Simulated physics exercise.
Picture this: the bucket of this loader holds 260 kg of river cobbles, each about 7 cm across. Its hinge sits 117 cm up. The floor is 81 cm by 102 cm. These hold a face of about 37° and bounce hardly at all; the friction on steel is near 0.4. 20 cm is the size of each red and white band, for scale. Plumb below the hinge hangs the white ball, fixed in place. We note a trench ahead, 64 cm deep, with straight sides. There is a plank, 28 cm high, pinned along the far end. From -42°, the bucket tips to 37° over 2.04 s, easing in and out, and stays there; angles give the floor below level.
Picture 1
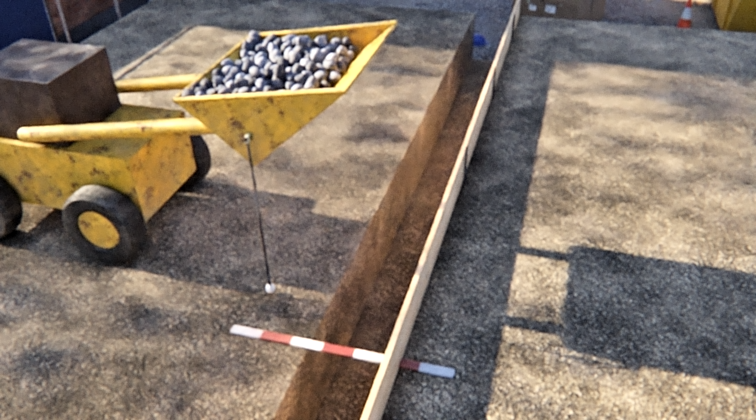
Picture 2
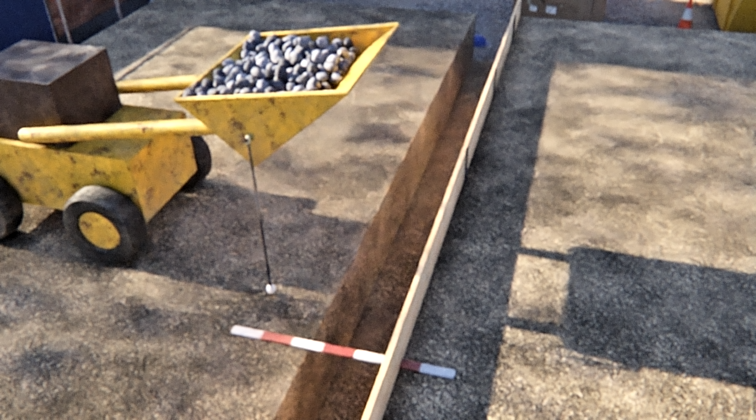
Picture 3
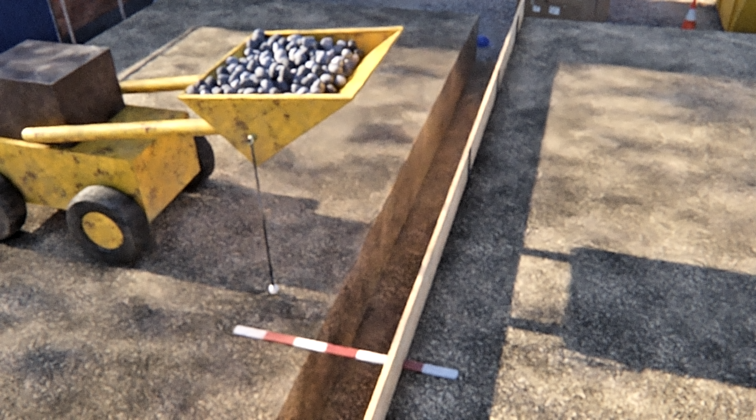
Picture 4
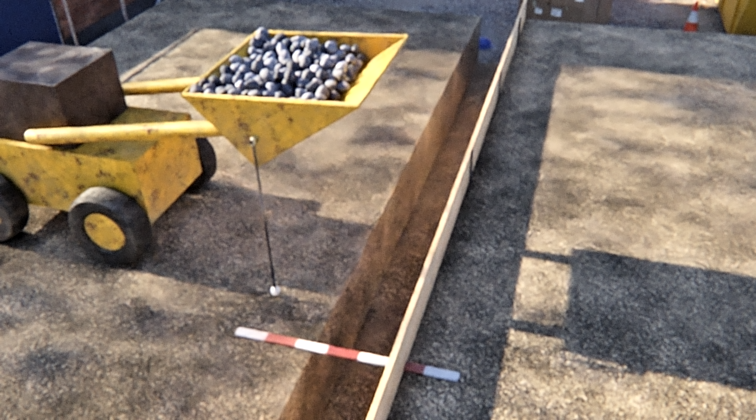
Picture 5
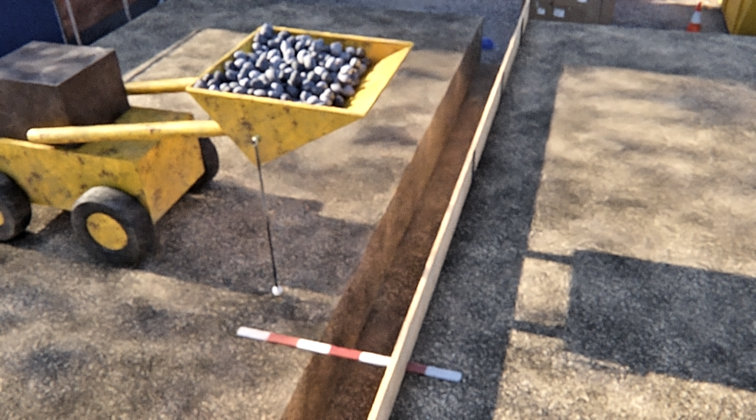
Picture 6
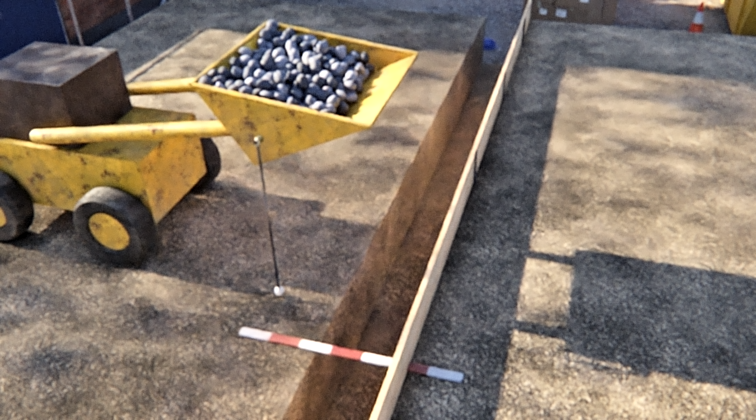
A yellow loader bucket heaped with grey and bluish stones juts from the left over a sunlit, shadow-patched gravel yard, seen from above. A white ball hangs on a thin line beneath it, left of a long brown trench edged with pale timber and crossed by a red-and-white pole. The bucket tilts slowly forward, its right lip dipping, while the view drifts very slightly and the wheeled body stays put.
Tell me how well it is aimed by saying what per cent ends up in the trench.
Around 100 per cent ends up there.
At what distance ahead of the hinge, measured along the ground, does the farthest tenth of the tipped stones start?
Distance along the ground: Some 90 cm.
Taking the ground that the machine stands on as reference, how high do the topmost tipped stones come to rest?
About 8 cm higher than the ground.
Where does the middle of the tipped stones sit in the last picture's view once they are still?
Look at roughly (407, 320).
A little later the floor is at 25°; 99 % in the bucket, 1 % in the trench; the foremost stones are at (379, 166).
Then the floor is at 37°; 30 % in the bucket, 70 % in the trench, 1 % past the trench; the foremost stones are at (442, 281).
Later still the floor is at 37°; 0 % in the bucket, 98 % in the trench, 2 % past the trench; the foremost stones are at (478, 258).
In the end the floor is at 37°; 0 % in the bucket, 98 % in the trench, 2 % past the trench; the foremost stones are at (523, 283).
